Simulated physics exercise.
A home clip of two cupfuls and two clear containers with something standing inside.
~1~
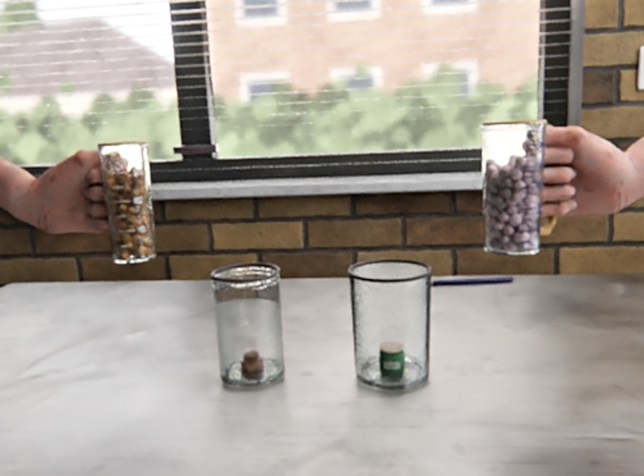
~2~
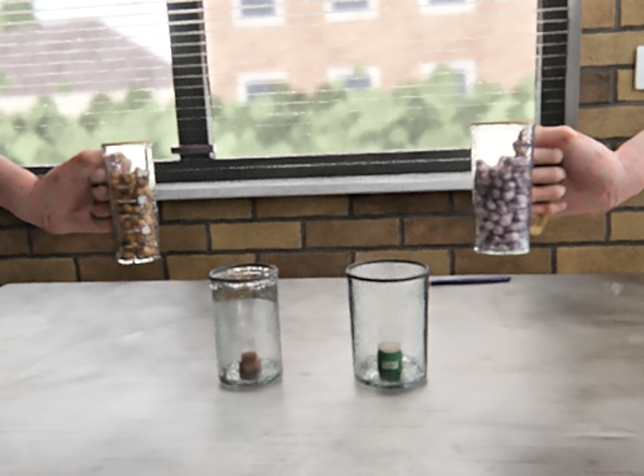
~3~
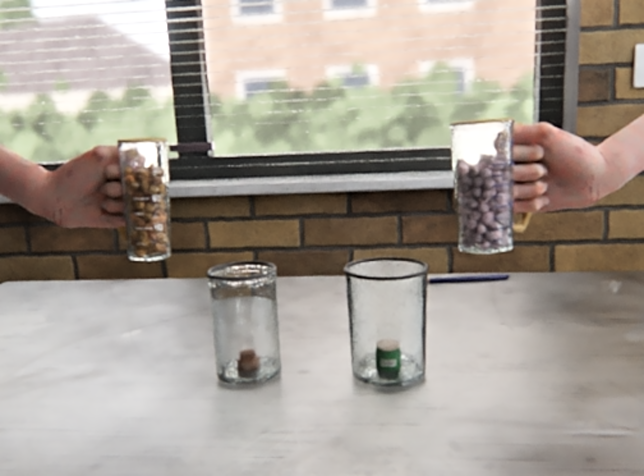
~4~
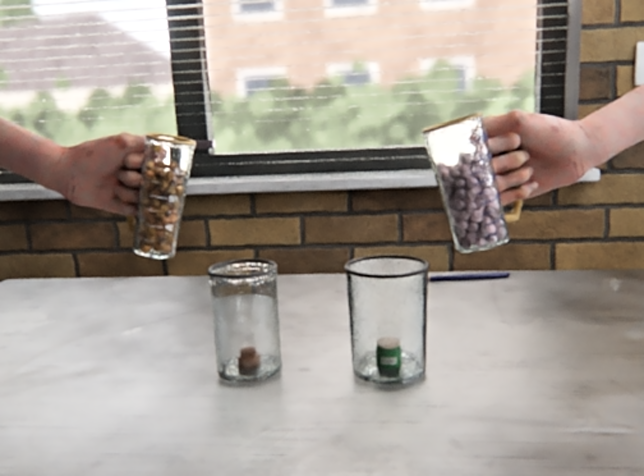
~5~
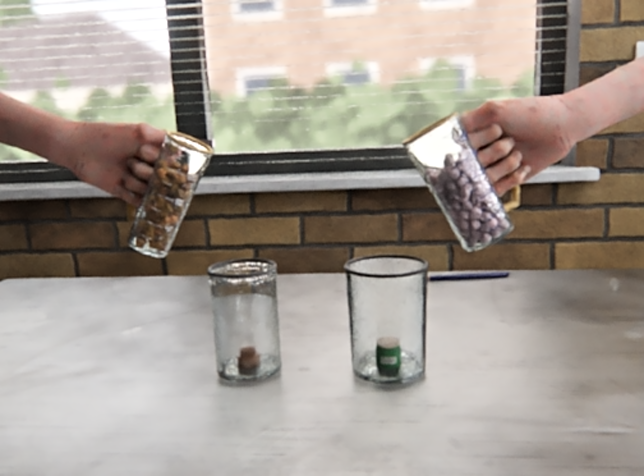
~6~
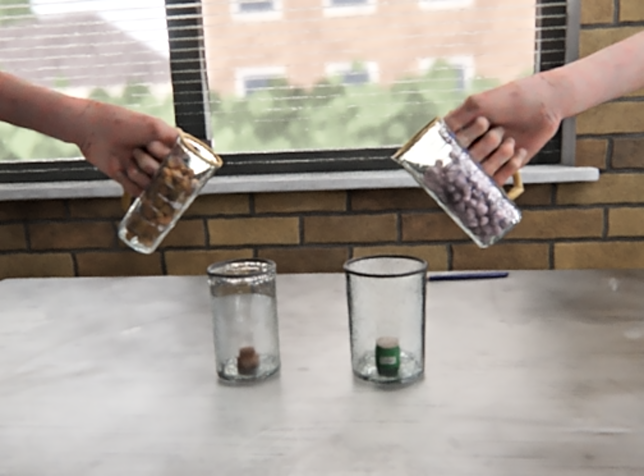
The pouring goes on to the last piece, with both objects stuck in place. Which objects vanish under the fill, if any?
On the left it ends up hidden, on the right it ends up hidden.
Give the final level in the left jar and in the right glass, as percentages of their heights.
Left about 35, right about 45.
Then, 0.32 s past the last view, left jar empty, all of its cupful still in the cup; right glass empty, all of its cupful still in the cup.
Then, 0.74 s past the last view, left jar empty, all of its cupful still in the cup; right glass nearly empty, nearly all of its cupful still in the cup.
Then, 1.18 s past the last view, left jar nearly empty, about two thirds of its cupful still in the cup; right glass a quarter full, about a quarter of its cupful still in the cup.
Finally, left jar a third full (surface near (246, 330)), nothing beside it; right glass half full (surface near (387, 323)), nothing beside it; the left thing is covered; the right thing is covered.
